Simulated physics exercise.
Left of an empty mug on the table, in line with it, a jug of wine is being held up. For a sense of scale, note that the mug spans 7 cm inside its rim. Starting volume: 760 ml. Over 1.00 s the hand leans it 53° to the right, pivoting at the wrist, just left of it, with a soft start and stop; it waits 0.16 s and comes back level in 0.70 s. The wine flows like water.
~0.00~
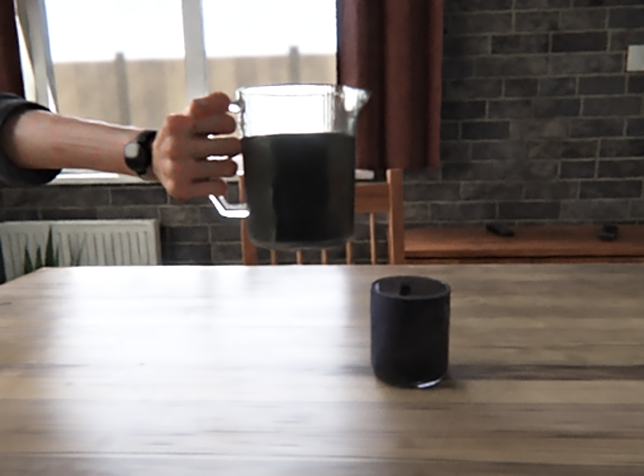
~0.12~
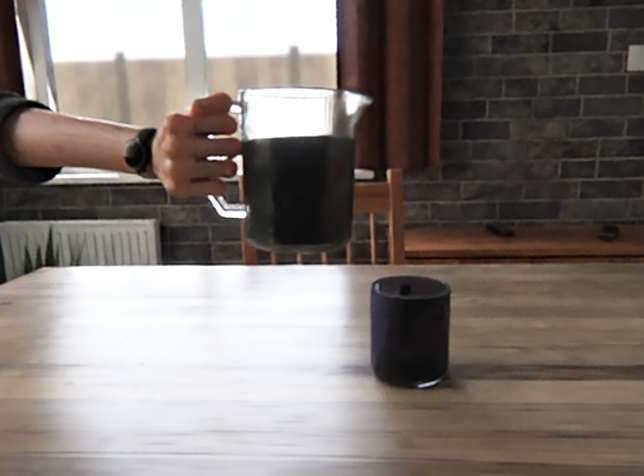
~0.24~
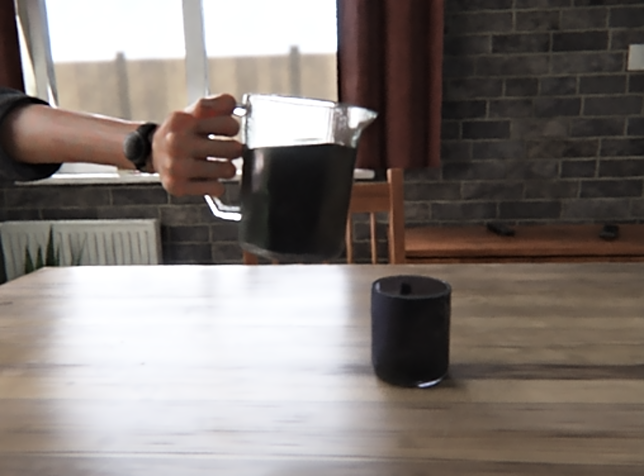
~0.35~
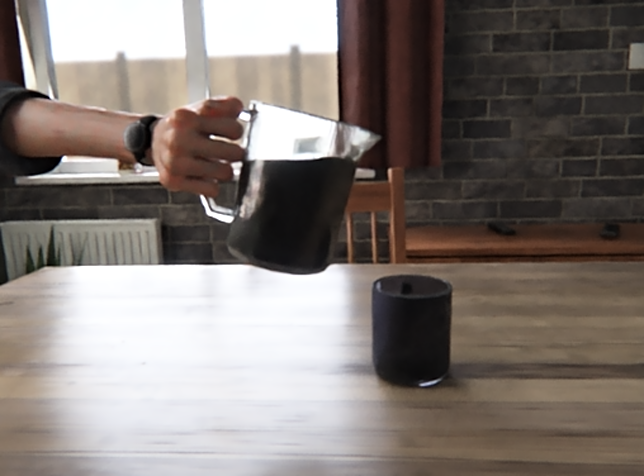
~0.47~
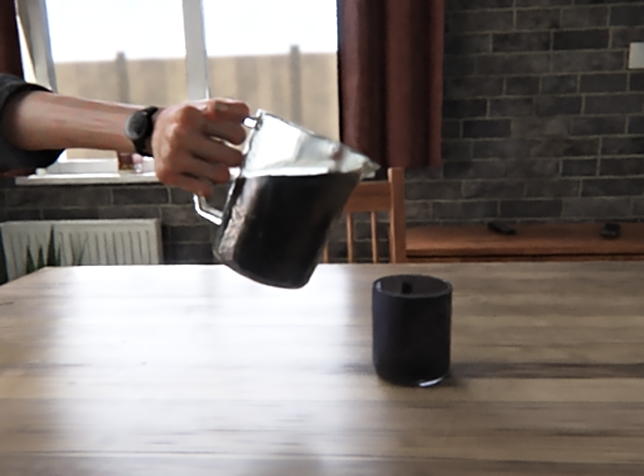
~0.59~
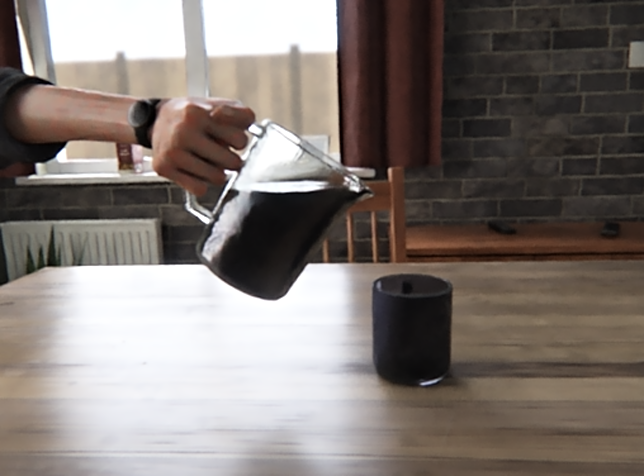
We see a hand holding a clear jug of dark liquid above a wooden table, left of a dark cup; the hand gradually leans the jug well over to the right, lowering its spout while the cup stays still.
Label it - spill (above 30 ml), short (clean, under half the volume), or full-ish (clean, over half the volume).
Short.
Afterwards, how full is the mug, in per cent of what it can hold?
About 40 per cent.
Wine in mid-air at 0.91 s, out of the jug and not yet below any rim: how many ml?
It comes to some 20 ml.
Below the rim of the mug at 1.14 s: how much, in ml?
Close to 80 ml.
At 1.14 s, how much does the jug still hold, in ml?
670 ml or so.
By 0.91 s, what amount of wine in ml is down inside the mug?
I'd guess some 20 ml sits in there.
By 0.91 s the tilt is 52° and the mug has 20 ml, the jug 725 ml, and 0 ml is on the table.
By 1.14 s the tilt is 53° and the mug has 75 ml, the jug 665 ml, and 0 ml is on the table.
By 1.39 s the tilt is 40° and the mug has 120 ml, the jug 635 ml, and 0 ml is on the table.
By 1.65 s the tilt is 11° and the mug has 130 ml, the jug 635 ml, and 0 ml is on the table.
At rest the mug has 130 ml, the jug 635 ml, and 0 ml is on the table.
